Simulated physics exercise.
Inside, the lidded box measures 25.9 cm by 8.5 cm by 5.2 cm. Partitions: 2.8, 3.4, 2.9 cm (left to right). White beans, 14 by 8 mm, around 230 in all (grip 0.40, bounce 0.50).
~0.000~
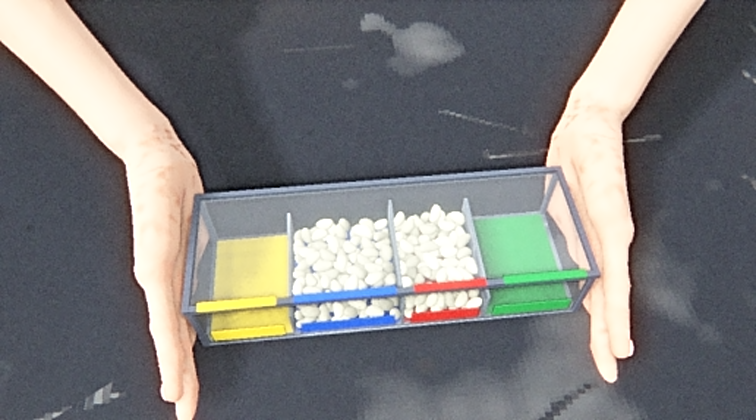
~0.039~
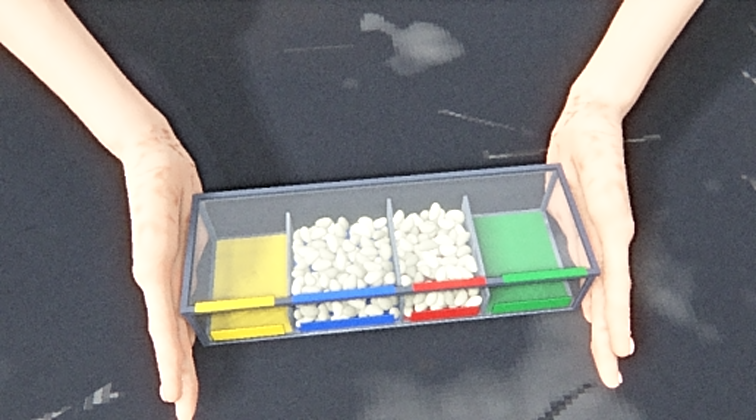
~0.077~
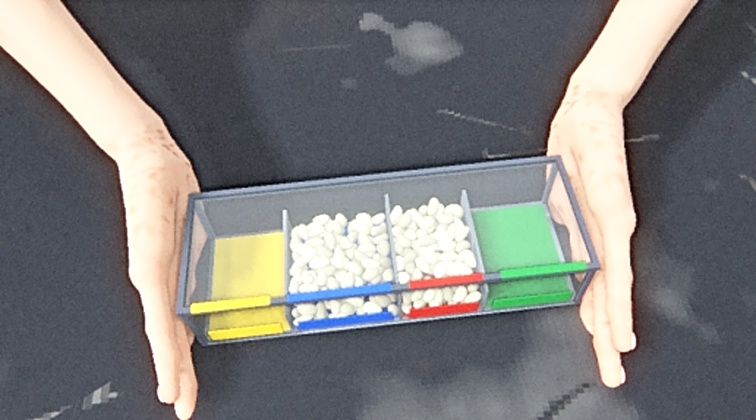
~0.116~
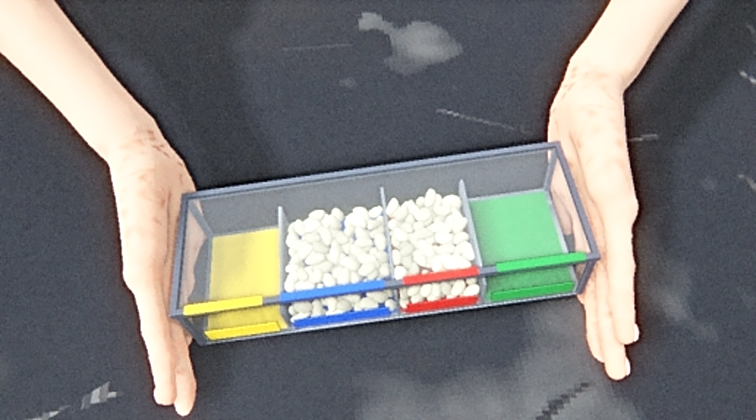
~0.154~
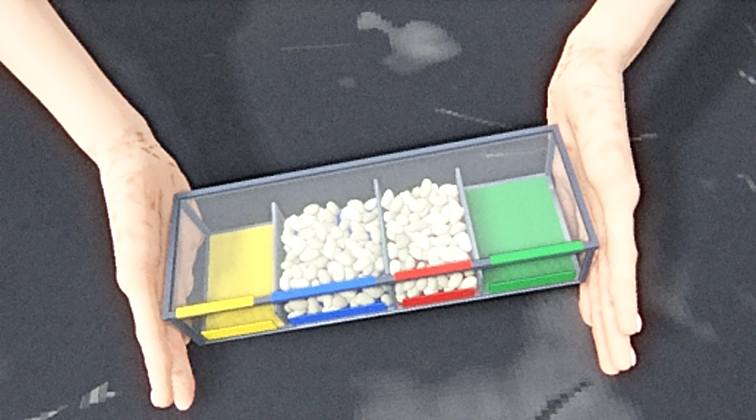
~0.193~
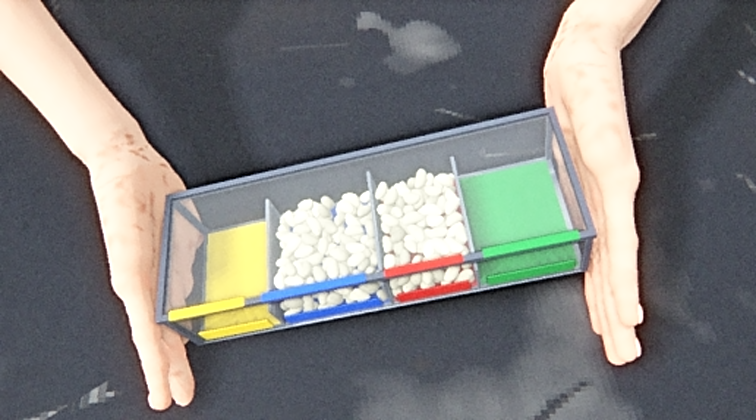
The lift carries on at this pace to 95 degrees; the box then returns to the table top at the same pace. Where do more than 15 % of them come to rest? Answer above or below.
Red: Above, blue: Above, green: Below, yellow: Above.
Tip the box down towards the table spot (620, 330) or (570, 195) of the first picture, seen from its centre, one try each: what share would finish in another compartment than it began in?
Some 50 and 55 per cent.
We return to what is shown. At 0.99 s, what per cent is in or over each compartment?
Red 35, blue 45, green 0, yellow 15.
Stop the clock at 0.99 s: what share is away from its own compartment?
About 25 per cent.
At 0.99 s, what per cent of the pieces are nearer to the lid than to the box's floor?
Some 60 per cent.
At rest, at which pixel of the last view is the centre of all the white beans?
Around (299, 288).
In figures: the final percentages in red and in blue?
Red 30, blue 25.
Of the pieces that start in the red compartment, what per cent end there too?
About 60 per cent.
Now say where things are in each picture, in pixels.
In the first picture, box tilt 0 degrees, front corners at (190, 308) and (593, 272); red 45 %, blue 55 %.
In the second picture, box tilt 1 degrees, front corners at (188, 308) and (593, 270).
In the third picture, box tilt 3 degrees, front corners at (184, 309) and (593, 264).
In the fourth picture, box tilt 6 degrees, front corners at (178, 311) and (592, 254), lowest corner left front.
In the fifth picture, box tilt 10 degrees, front corners at (171, 313) and (591, 243), lowest corner left front.
In the sixth picture, box tilt 15 degrees, front corners at (164, 317) and (588, 232), lowest corner left front; red 45 %, blue 55 %. Its pace works out near 110 degrees a second.
After 0.99 s, tilt 95 degrees; red 35 %, blue 45 %, yellow 15 %.
After 1.52 s, tilt 43 degrees; red 30 %, blue 25 %, yellow 45 %.
After 2.12 s, tilt 0 degrees; red 30 %, blue 25 %, yellow 45 %.
In the end, at 2.5 s, red 30 %, blue 25 %, green 0 %, yellow 45 %.
